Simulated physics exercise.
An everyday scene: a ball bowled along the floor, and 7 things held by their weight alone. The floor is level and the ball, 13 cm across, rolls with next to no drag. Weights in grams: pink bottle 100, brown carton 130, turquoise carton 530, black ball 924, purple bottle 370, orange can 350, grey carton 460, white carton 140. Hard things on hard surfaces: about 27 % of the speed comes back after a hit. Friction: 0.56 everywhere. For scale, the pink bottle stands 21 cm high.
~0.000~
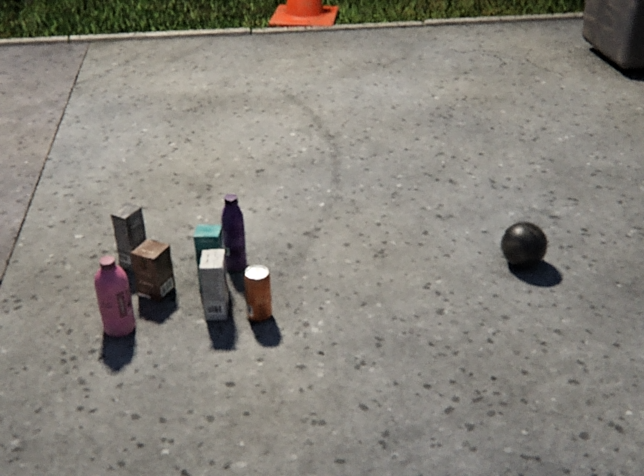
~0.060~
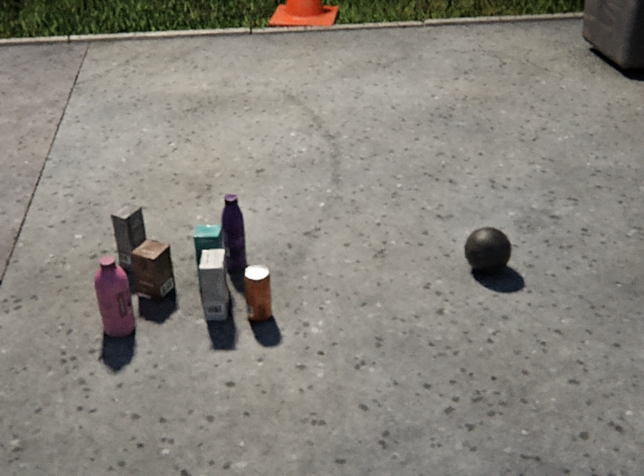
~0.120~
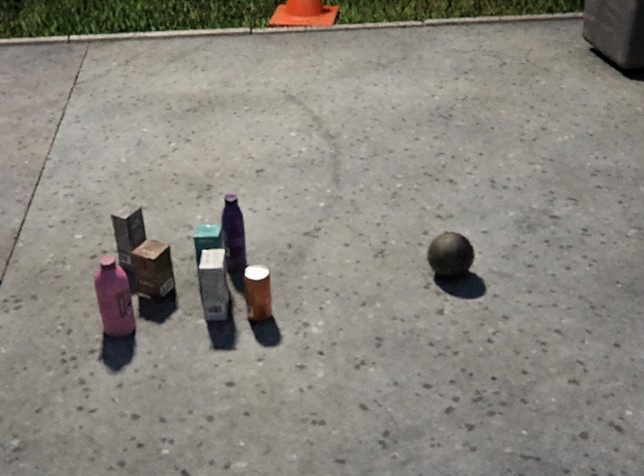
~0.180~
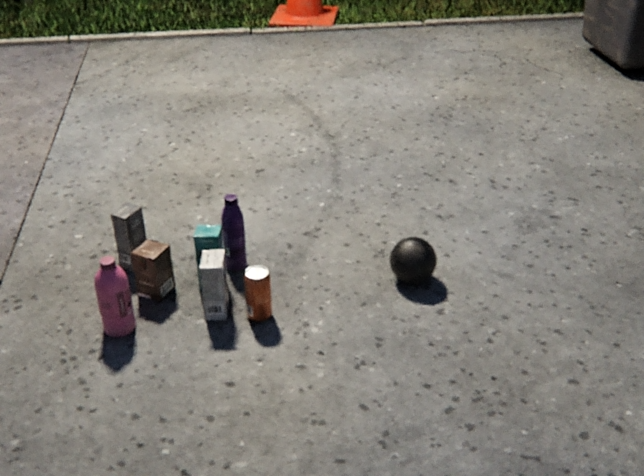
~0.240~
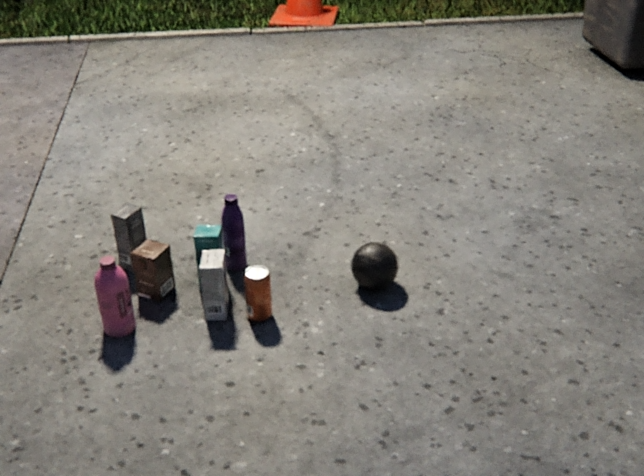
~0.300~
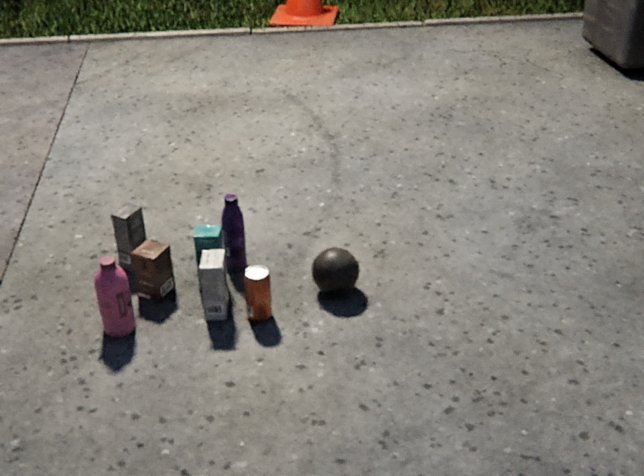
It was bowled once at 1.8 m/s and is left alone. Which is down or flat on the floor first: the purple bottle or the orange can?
It is the latter, the orange can.
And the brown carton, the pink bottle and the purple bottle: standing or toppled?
The brown carton keeps standing; the pink bottle keeps standing; the purple bottle stays upright.
After 0.50 s, 80 cm rolled; black ball near (237, 276); orange can 47° off upright near (222, 314); turquoise carton 4° off upright; white carton moved 4 cm.
After 0.70 s, 86 cm rolled; black ball near (212, 281); orange can on its side near (198, 337); white carton 64° off upright; turquoise carton 42° off upright.
After 0.90 s, 90 cm rolled; black ball near (196, 285); orange can on its side near (194, 335); white carton on its side; turquoise carton on its side.
In the end (4.0 s), toppled on the floor, turquoise carton, orange can and white carton; the other 4 under 8 cm from the start. At the end, from the last picture's camera, purple bottle near (233, 232), orange can near (195, 336). Purple bottle was never lost; orange can went at 0.50 s.
